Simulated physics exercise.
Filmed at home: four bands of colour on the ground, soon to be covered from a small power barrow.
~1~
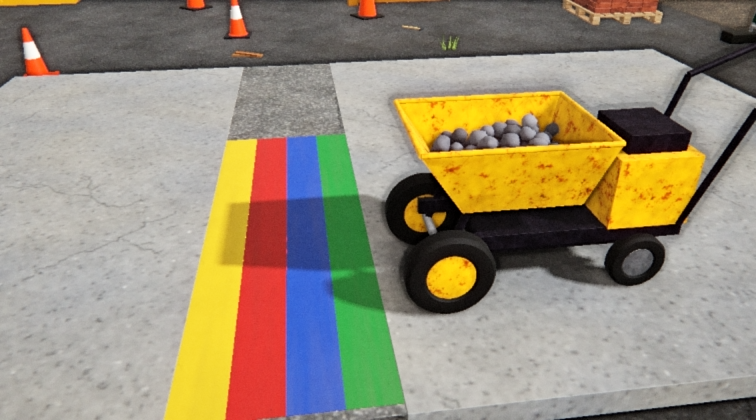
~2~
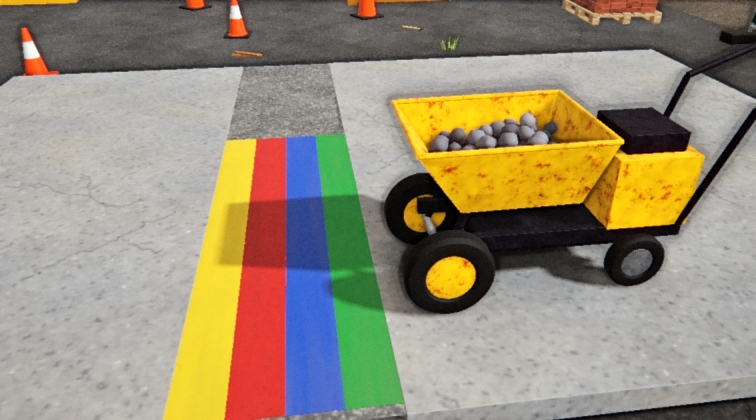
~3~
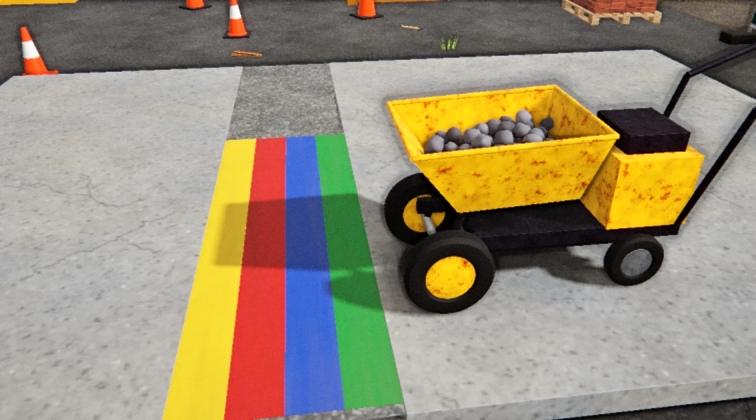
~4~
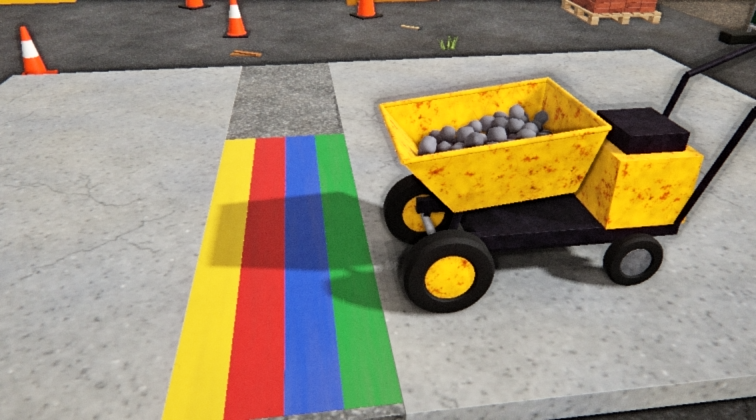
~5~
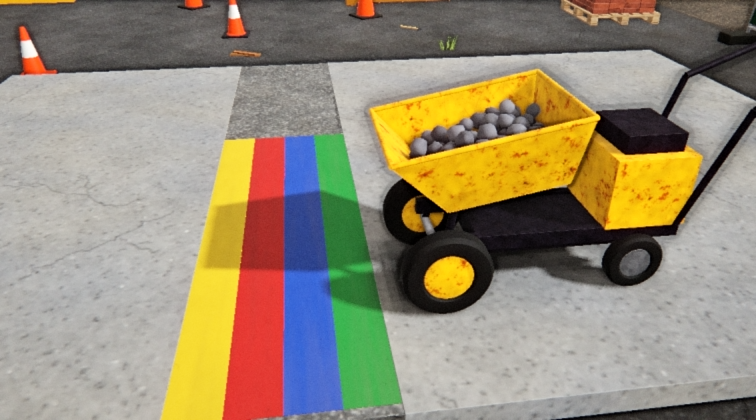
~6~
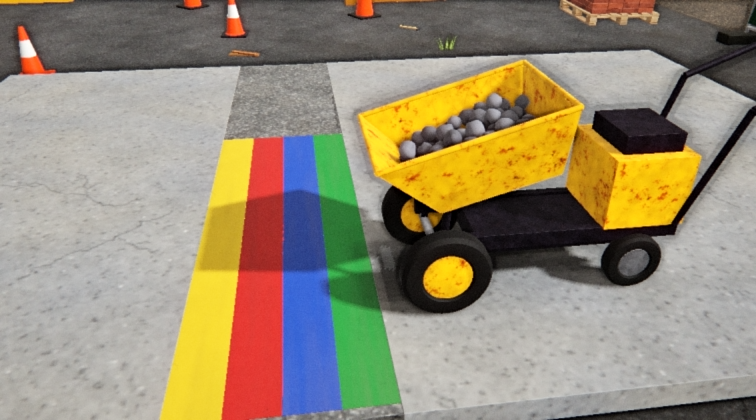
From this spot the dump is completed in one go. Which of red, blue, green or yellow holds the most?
Red.
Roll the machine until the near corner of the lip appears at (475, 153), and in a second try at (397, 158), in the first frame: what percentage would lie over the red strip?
The share would be near 20 percent, and then near 40 percent.
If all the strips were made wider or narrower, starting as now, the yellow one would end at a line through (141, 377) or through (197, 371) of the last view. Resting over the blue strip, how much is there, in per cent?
The first gives 30 %, the second 10 %.
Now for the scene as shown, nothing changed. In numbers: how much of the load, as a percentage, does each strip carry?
In percent: Green strip 0, blue strip 20, red strip 40, yellow strip 15.
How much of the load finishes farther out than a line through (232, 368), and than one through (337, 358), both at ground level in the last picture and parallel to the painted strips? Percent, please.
Around 30 per cent for the first, around 90 per cent for the second.
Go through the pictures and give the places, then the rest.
In the first picture, lip of the skip at (422, 156), level; top of the load at (527, 133), round cobbles; green strip at (366, 350); blue strip at (313, 355); red strip at (259, 360); yellow strip at (204, 366).
In the second picture, lip of the skip at (419, 157), level; top of the load at (525, 132).
In the third picture, lip of the skip at (413, 159), tipped barely; top of the load at (521, 129).
In the fourth picture, lip of the skip at (404, 162), tipped a little; top of the load at (514, 125).
In the fifth picture, lip of the skip at (392, 167), tipped a little; top of the load at (521, 126).
In the sixth picture, lip of the skip at (378, 174), tipped clearly; top of the load at (509, 119); green strip at (363, 349); blue strip at (310, 355); red strip at (255, 360); yellow strip at (200, 365).
Soon, skip tipped steeply; all in the skip.
A while on, skip tipped right over; nearly all in the skip; a stray few over the blue strip; a small part over the red strip.
Towards the end, skip tipped right over; about a quarter in the skip; a small part over the blue strip; about a third over the red strip; a small part over the yellow strip; a small part off the paint.
Finally, skip tipped right over; a small part in the skip; none over the green strip; about a quarter over the blue strip; about a third over the red strip; about a quarter over the yellow strip; a small part off the paint.
